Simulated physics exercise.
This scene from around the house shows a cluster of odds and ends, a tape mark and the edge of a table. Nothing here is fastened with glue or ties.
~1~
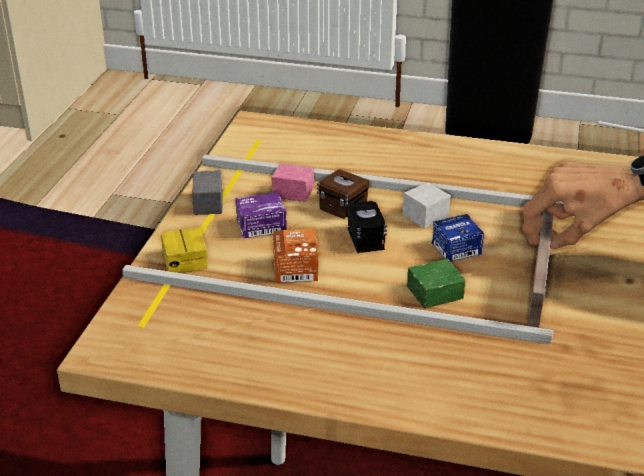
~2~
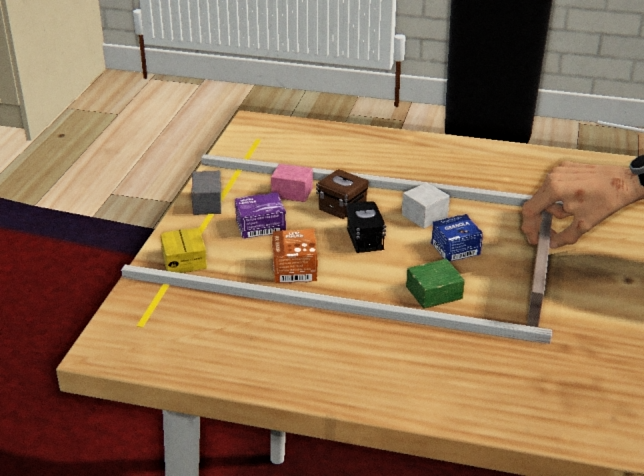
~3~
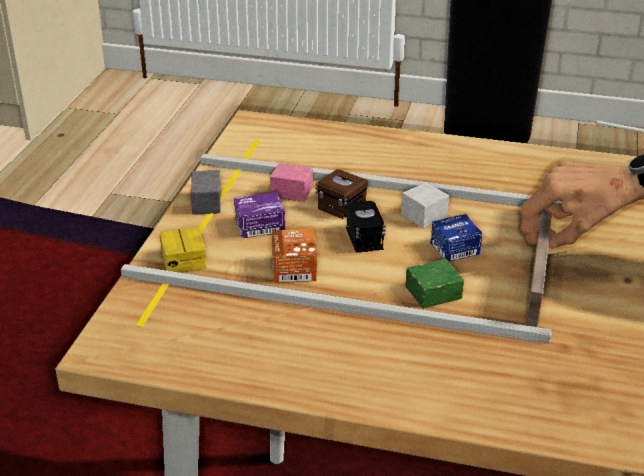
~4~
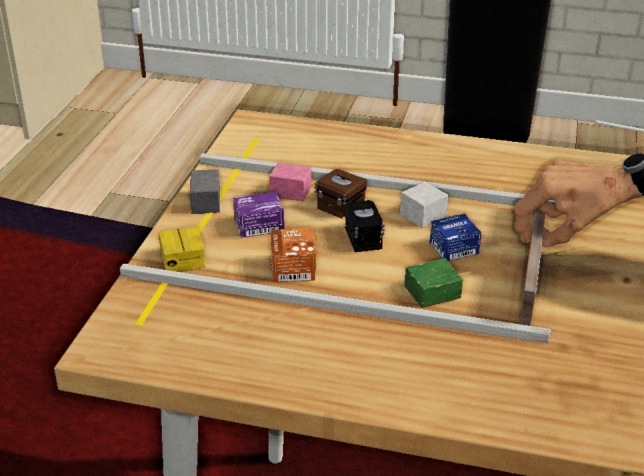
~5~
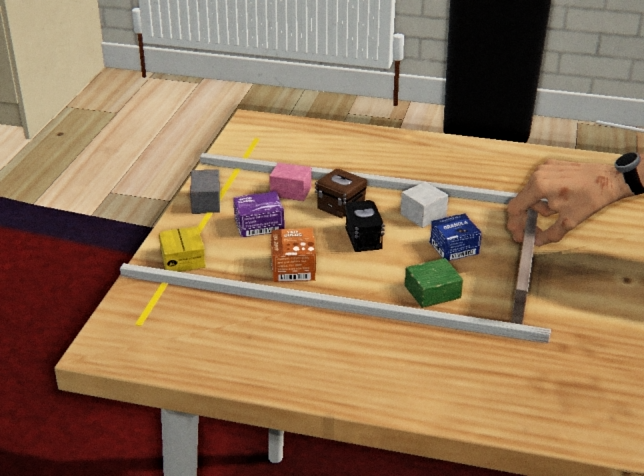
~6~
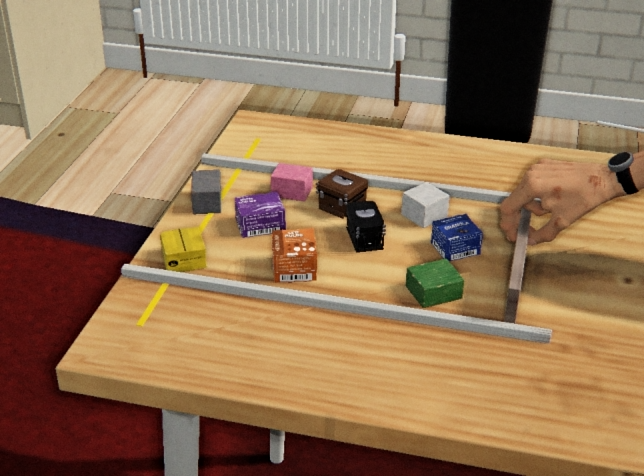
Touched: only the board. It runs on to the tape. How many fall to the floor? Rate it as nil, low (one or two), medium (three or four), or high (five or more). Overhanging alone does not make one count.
High, five or more.
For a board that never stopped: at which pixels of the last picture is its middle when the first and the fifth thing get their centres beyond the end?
Pixels, in order: Around (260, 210), around (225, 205).
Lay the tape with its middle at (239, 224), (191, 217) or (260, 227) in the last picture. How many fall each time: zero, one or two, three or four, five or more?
Spot one gives either three or four, spot two five or over, spot three none at all.
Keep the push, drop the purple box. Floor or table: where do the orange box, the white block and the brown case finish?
Orange box - gone, white block - safe, brown case - gone.
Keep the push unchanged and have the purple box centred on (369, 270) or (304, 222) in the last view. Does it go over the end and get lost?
One after the other: It ends up falling; it ends up falling.
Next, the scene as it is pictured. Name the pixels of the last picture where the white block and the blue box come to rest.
In the last picture the white block sits at (208, 182) while the blue box sits at (194, 199).
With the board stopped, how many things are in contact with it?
At rest, 3 are in contact.
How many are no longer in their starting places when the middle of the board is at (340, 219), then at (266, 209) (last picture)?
First 8, then 10.
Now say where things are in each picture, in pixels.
In the first picture, grey block (208, 193); yellow box (184, 251); purple box (261, 216); board (544, 247); tape (208, 220).
In the second picture, yellow box (184, 251); white block (425, 205).
In the third picture, purple box (259, 215); black case (365, 226).
In the fourth picture, grey block (205, 191); blue box (455, 237).
In the fifth picture, yellow box (182, 249); board (528, 245).
In the sixth picture, grey block (207, 191); yellow box (183, 250); purple box (260, 215); board (522, 244); tape (207, 219).
Soon after, none off yet; grey block at rest near (207, 191); yellow box at rest near (183, 250); purple box at rest near (260, 215).
After that, none off yet; grey block at rest near (207, 191); yellow box at rest near (183, 250); purple box displaced a little near (245, 212).
And then, none off yet; grey block displaced a little near (187, 190); yellow box displaced about its own width near (139, 241); purple box displaced well along near (170, 212).
In the end, the number that fall off is five or more; gone, black case, brown case, orange box, pink block, purple box, yellow box and grey block.
